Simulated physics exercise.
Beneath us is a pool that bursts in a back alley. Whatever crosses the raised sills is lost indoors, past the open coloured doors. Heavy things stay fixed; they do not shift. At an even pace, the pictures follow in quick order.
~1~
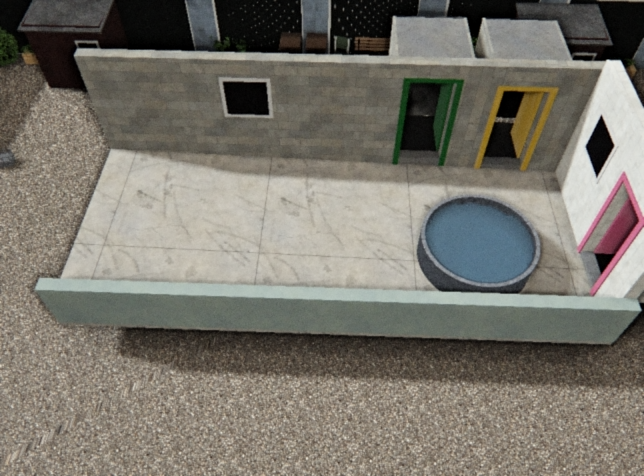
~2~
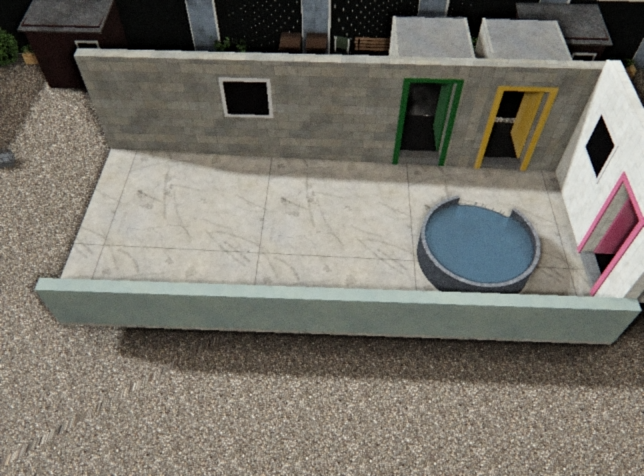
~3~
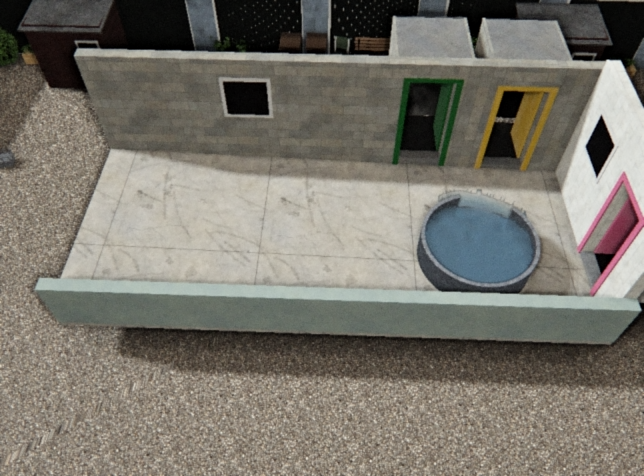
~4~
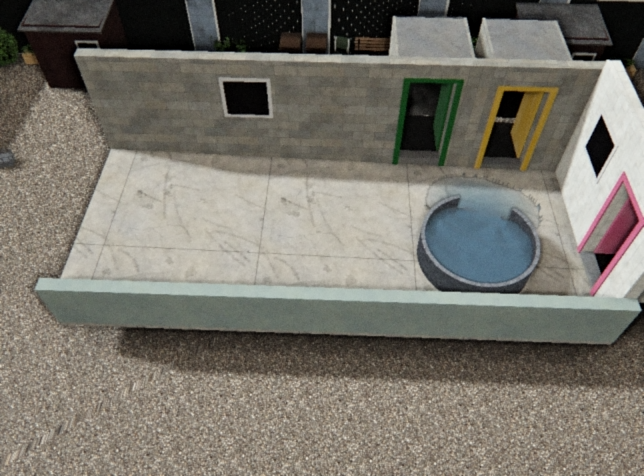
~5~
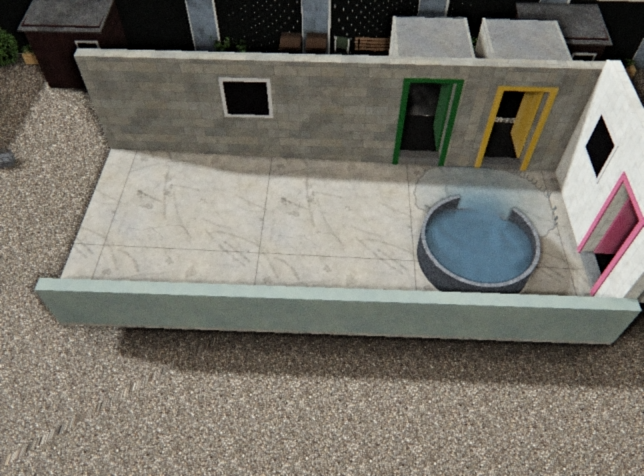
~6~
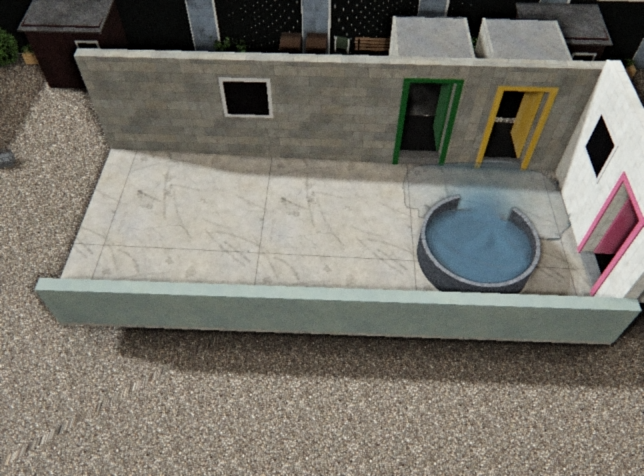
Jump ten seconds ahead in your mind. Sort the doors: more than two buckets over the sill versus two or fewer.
Sorted by door: Green door - two or fewer; yellow door - more than two; pink door - more than two.
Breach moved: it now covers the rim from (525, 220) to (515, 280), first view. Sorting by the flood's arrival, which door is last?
It is the one in green.
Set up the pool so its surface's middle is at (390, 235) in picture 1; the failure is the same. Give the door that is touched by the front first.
The green-painted one comes first.
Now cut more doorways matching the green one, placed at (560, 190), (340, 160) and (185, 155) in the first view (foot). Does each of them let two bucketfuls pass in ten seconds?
Taken in sequence, they go: Exceeded, not exceeded, not exceeded.
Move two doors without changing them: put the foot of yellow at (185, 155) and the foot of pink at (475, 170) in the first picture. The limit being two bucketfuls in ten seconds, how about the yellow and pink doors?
Note: Yellow door lets in too little; pink door lets too much through.
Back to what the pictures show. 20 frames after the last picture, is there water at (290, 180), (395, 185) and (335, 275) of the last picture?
Result, in order: Waterlogged / waterlogged / unflooded.
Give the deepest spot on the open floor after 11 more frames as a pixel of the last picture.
Deepest point: About (552, 173).
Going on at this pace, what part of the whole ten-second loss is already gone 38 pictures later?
Approximately 70 in a hundred, I think.
A moment on, water covers 15 % of the floor; the green door wet at the sill, nothing in, the yellow door over two buckets in, the pink door not reached.
Next, water covers 20 % of the floor; the green door wet at the sill, nothing in, the yellow door far over two buckets in, the pink door not reached.
Then, water covers 40 % of the floor; the green door wet at the sill, nothing in, the yellow door far over two buckets in, the pink door wet at the sill, nothing in.
Later, water covers 65 % of the floor; the green door wet at the sill, nothing in, the yellow door far over two buckets in, the pink door under two buckets in.
In the end, water covers 60 % of the floor; the green door wet at the sill, nothing in, the yellow door far over two buckets in, the pink door far over two buckets in.
